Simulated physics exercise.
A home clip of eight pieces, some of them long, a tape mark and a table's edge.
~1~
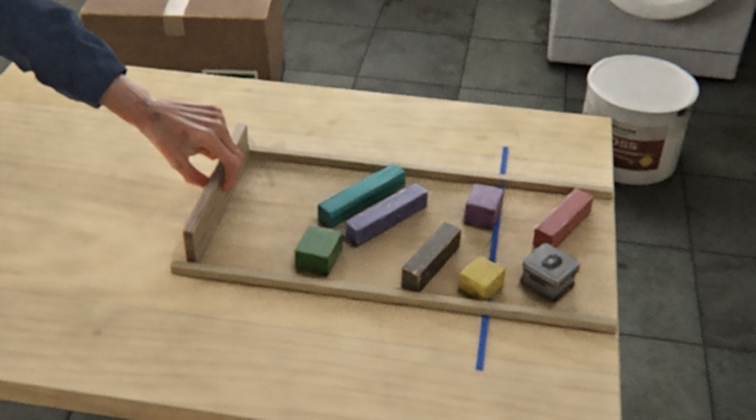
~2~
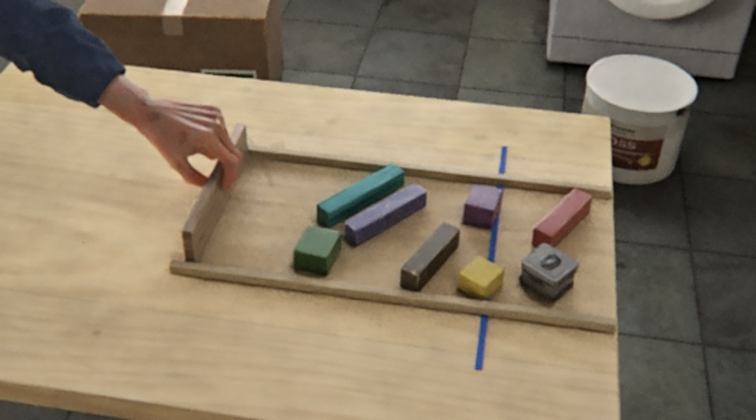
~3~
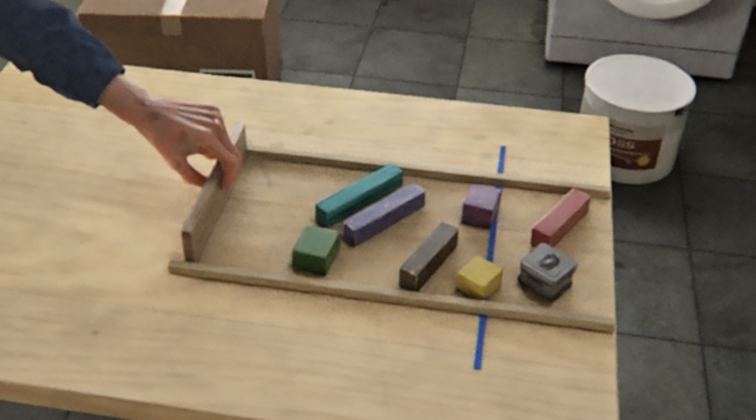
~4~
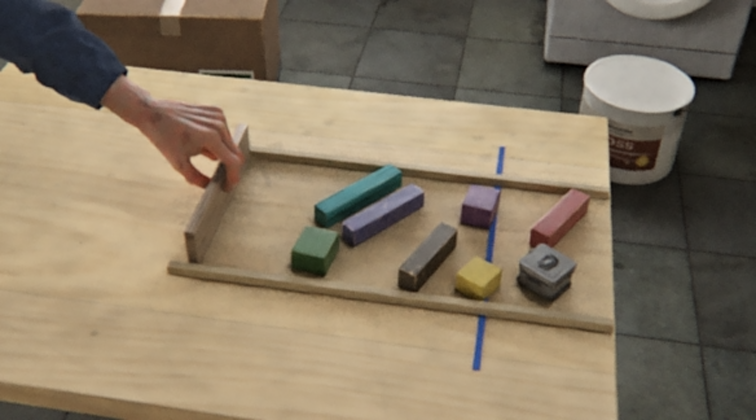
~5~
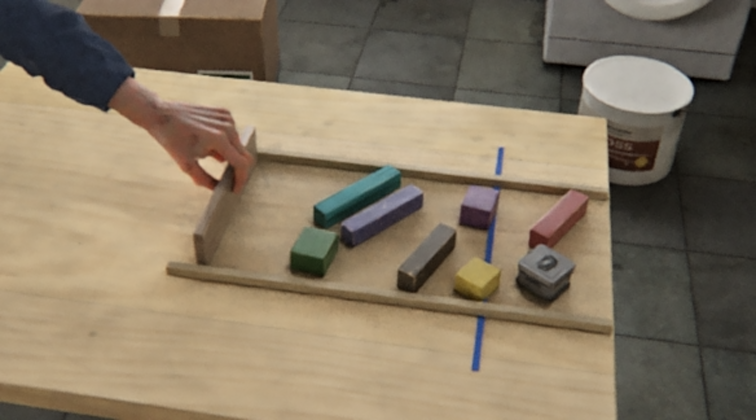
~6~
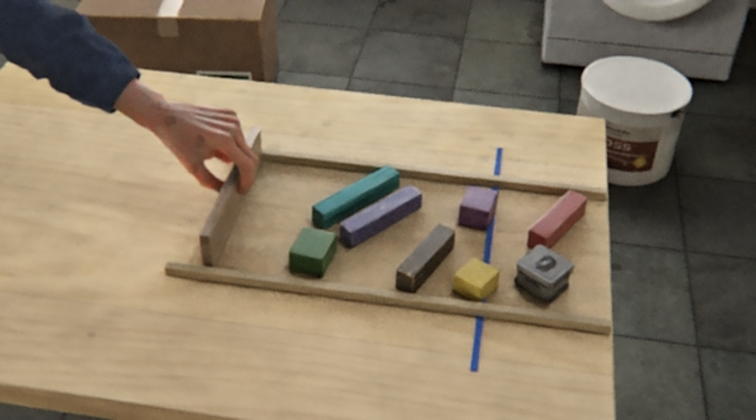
A hand held a wooden board still at the left end of a railed lane on a table, then slid it slightly right, while the eight coloured pieces ahead of it stayed put.
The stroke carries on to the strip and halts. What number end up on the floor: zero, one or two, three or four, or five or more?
As it turns out, the number that fall off is zero.
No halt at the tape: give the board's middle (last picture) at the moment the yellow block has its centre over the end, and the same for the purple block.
Its middle is around (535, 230) and around (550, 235).
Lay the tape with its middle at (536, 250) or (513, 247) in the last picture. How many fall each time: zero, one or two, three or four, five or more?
One after another: Just one or two; 1 or 2.
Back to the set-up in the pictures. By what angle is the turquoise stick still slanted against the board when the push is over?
About 0°.
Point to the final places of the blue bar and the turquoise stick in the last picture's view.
The blue bar at (519, 234), the turquoise stick at (502, 213).
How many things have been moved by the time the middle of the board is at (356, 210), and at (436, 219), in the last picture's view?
By then 3, and 7.
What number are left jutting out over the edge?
1 of them.
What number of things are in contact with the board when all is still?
The number is 2.
Soon after, none off yet; red bar at rest near (558, 221); grey case at rest near (543, 274); yellow block at rest near (476, 280).
Then, none off yet; red bar at rest near (558, 221); grey case at rest near (543, 274); yellow block moving near (484, 281).
At rest, the number that fall off is zero.
